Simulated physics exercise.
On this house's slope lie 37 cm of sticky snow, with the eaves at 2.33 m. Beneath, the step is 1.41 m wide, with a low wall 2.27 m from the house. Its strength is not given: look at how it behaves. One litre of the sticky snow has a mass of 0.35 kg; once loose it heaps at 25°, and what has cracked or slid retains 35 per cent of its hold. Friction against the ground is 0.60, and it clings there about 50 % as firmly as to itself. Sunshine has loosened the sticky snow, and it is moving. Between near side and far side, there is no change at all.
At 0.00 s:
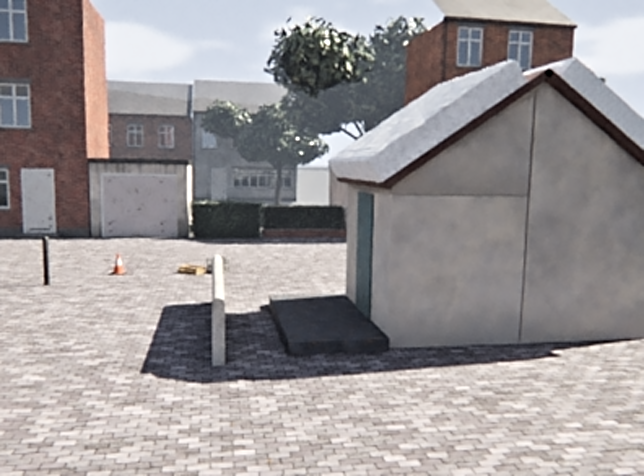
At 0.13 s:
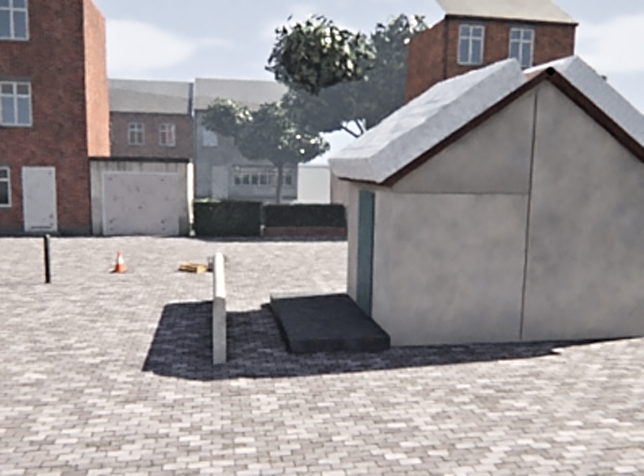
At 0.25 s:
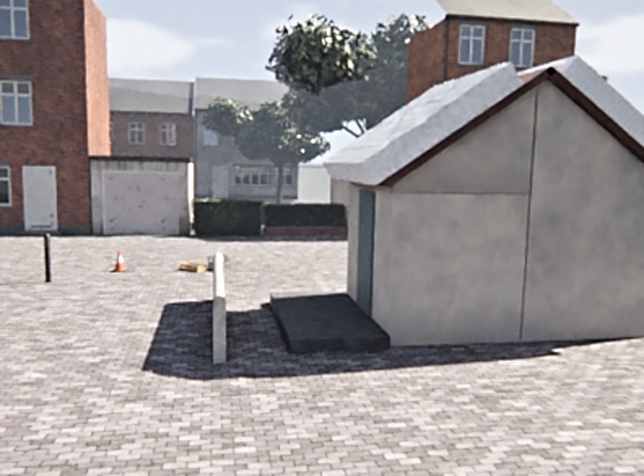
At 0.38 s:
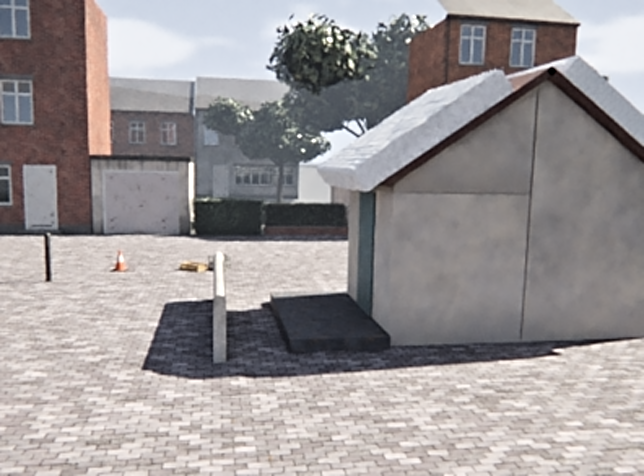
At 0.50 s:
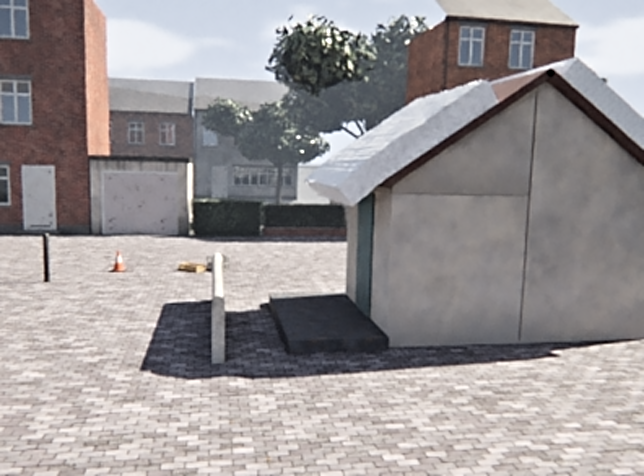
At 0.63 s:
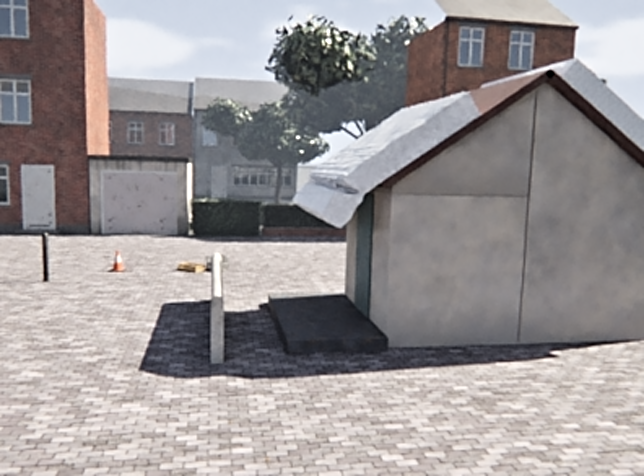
A thick layer of snow slides left down the small house's roof, bending over the eaves.
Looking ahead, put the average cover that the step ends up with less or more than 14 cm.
It comes to short of 14 cm.
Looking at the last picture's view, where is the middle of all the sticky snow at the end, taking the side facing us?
Position: About (262, 324).
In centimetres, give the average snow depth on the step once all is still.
Mean value: Around 10 cm.
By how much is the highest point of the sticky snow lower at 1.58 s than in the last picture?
I'd put it at close to 2.6 m.
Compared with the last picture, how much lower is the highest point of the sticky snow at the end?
The top ends up roughly 2.6 m below where it was in the last picture.
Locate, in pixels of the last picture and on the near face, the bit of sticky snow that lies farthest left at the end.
Close to pixel (220, 287).
By 1.06 s, 36 % of the snow is still up on the roof and 64 % is falling or down.
By 1.58 s, none of the snow is still up on the roof and all is falling or down.
By 2.09 s, none of the snow is still up on the roof and all is falling or down.
By 2.60 s, none of the snow is still up on the roof and all is falling or down.
By 2.70 s, at the end, none of the snow is still up on the roof and the snow on the step is 10 cm deep on average.
